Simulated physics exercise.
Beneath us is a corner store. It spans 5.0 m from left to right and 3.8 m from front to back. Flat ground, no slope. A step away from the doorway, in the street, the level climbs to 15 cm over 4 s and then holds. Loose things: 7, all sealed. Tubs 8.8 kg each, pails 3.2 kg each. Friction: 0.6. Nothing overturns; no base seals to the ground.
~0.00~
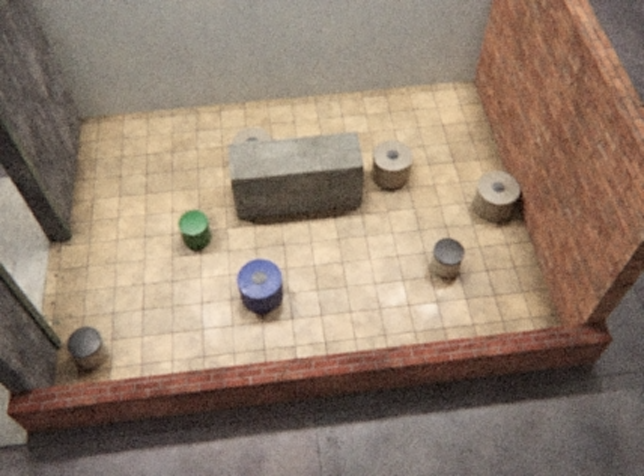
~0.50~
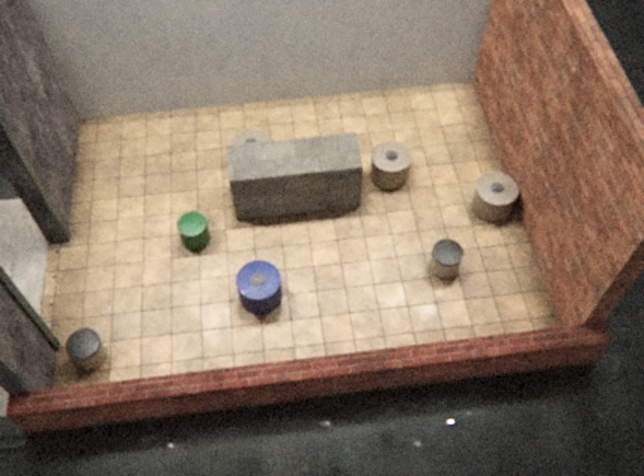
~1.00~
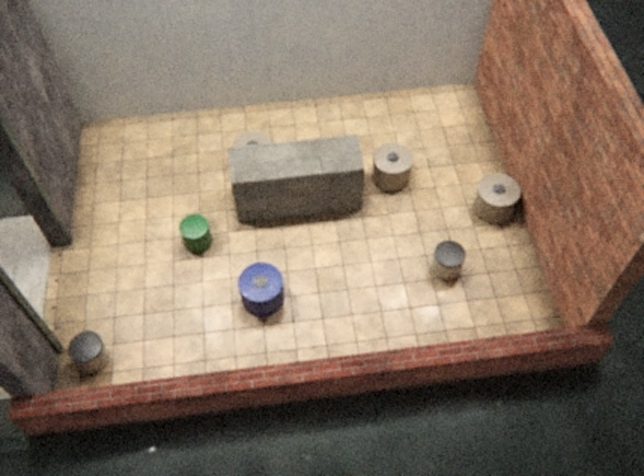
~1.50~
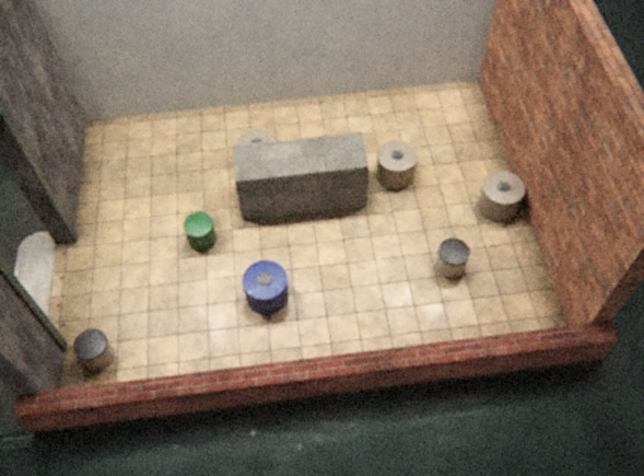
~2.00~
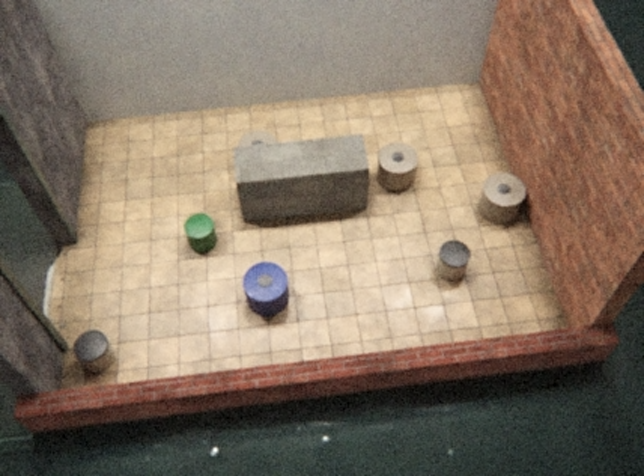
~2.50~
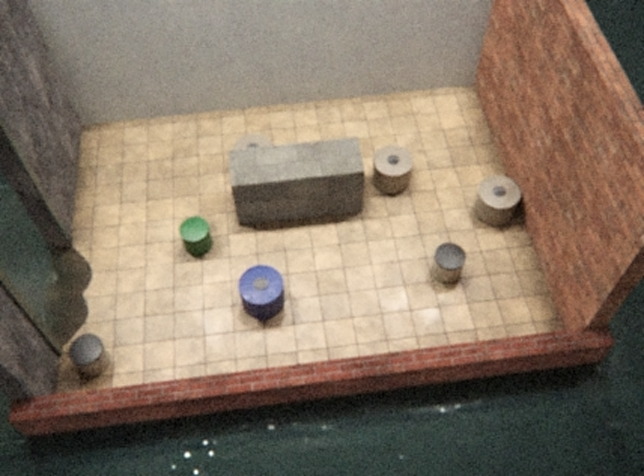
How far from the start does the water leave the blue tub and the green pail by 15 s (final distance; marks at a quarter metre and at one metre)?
Blue tub goes a long way; green pail goes a long way.
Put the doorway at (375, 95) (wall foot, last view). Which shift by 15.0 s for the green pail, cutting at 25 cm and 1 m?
Well, the green pail shifts somewhat in that setup.
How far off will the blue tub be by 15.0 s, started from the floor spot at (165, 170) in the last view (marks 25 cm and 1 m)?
What happens is it remains nearly in place.
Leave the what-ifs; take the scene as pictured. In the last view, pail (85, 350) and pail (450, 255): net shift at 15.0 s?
80 cm, 100 cm.
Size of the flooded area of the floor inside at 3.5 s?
I'd estimate close to 1.5 m2.
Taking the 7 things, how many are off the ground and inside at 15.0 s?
At that moment it comes to 7.
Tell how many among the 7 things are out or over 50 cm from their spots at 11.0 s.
I get 3.
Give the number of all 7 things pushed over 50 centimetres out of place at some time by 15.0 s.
I make that 5.
After 3.5 s the blue tub is near (261, 284), 0.0 m from its start, aground; the green pail is near (194, 229), 0.0 m from its start, aground; 0 afloat.
After 6.8 s the blue tub is near (288, 286), 0.3 m from its start, aground; the green pail is near (317, 213), 1.3 m from its start, afloat; 1 afloat.
After 11.0 s the blue tub is near (332, 287), 0.7 m from its start, aground; the green pail is near (461, 171), 3.0 m from its start, afloat; 2 afloat.
After 15.0 s the blue tub is near (470, 246), 2.2 m from its start, afloat; the green pail is near (300, 101), 2.1 m from its start, afloat; 7 afloat.
